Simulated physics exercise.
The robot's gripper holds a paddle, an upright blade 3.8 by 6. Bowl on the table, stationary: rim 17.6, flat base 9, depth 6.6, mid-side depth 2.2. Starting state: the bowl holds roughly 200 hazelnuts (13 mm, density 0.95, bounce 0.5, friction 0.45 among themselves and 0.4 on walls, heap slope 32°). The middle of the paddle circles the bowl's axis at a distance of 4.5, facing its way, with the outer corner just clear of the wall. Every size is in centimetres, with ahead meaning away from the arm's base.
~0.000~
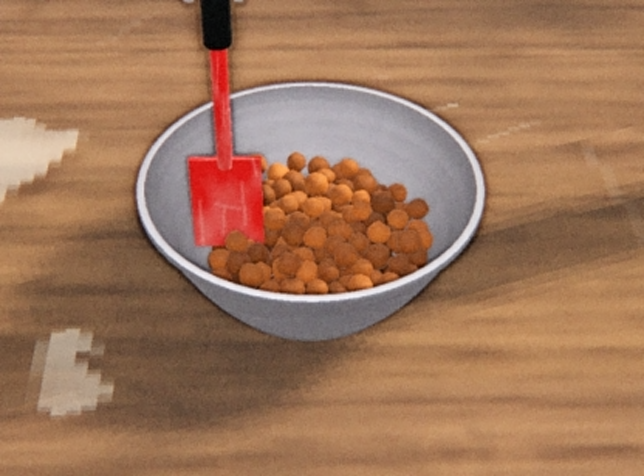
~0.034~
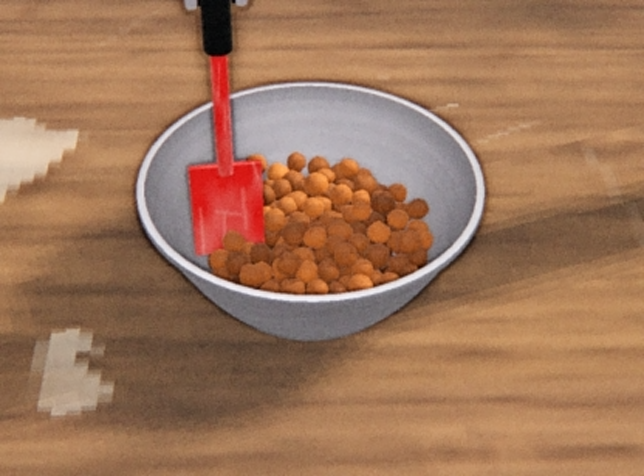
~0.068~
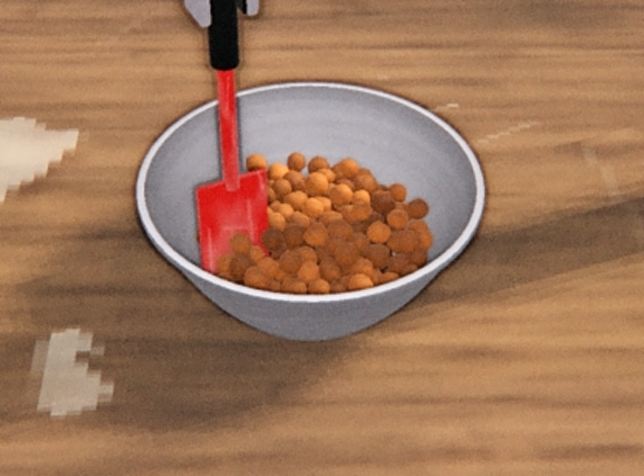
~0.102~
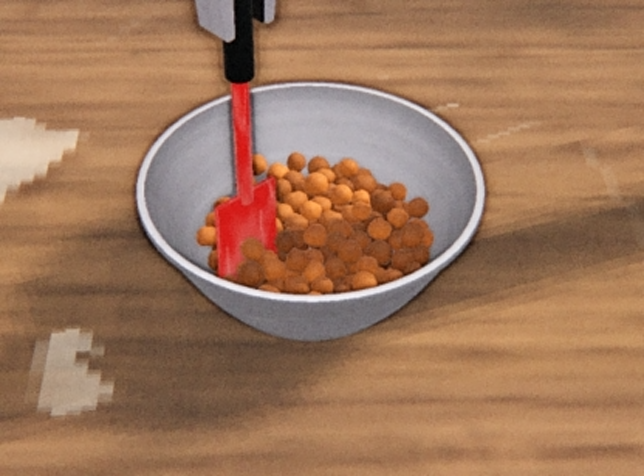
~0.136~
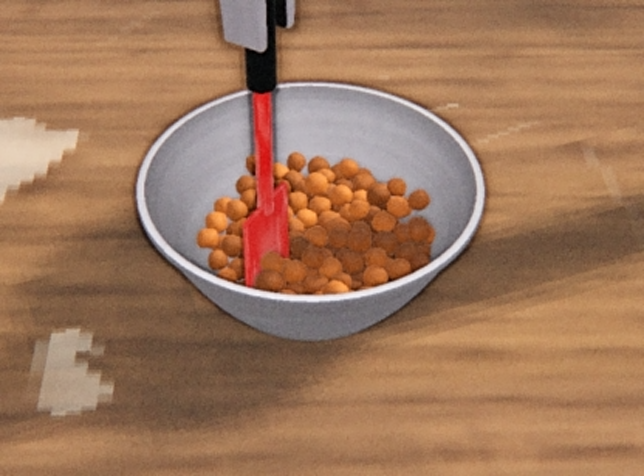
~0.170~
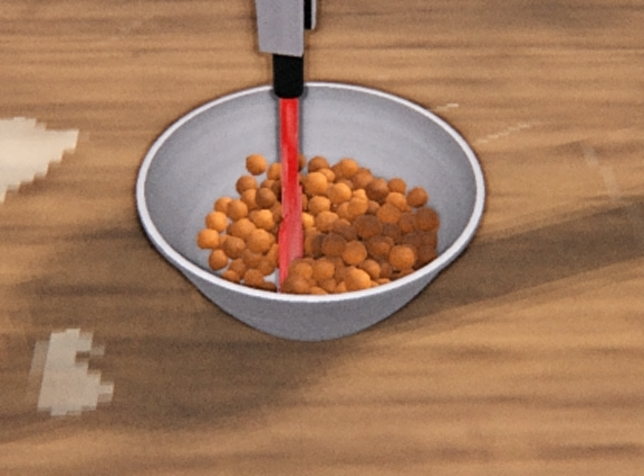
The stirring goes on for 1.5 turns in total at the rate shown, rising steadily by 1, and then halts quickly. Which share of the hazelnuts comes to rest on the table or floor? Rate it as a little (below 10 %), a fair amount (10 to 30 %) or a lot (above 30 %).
A little.
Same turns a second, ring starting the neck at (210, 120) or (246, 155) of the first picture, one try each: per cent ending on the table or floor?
Near 0 per cent and near 5 per cent, in that order.
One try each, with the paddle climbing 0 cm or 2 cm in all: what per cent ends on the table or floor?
That gives about 10 per cent and 5 per cent, in order.
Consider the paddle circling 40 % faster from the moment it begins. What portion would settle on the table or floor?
20 %.
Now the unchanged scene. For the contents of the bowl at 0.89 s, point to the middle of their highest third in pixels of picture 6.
Estimated centre: (345, 273).
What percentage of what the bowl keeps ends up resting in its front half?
It comes to near 40 percent.
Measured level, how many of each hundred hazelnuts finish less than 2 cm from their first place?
Near 15 % of the pieces.
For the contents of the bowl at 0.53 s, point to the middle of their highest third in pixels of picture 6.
Roughly pixel (285, 145).
After 0.53 s, 257° round, highest piece 8 above the table; 196 in the bowl, 2 on the table or floor, 2 in flight or on the tool.
After 0.89 s, 79° round, highest piece 7 above the table; 189 in the bowl, 10 on the table or floor, 1 in flight or on the tool.
After 1.27 s, 180° round, highest piece 7 above the table; 189 in the bowl, 11 on the table or floor.
After 1.97 s, 180° round, highest piece 7 above the table; 189 in the bowl, 11 on the table or floor.
At rest, 189 in the bowl, 11 on the table or floor. That is 6 % on the table or floor.
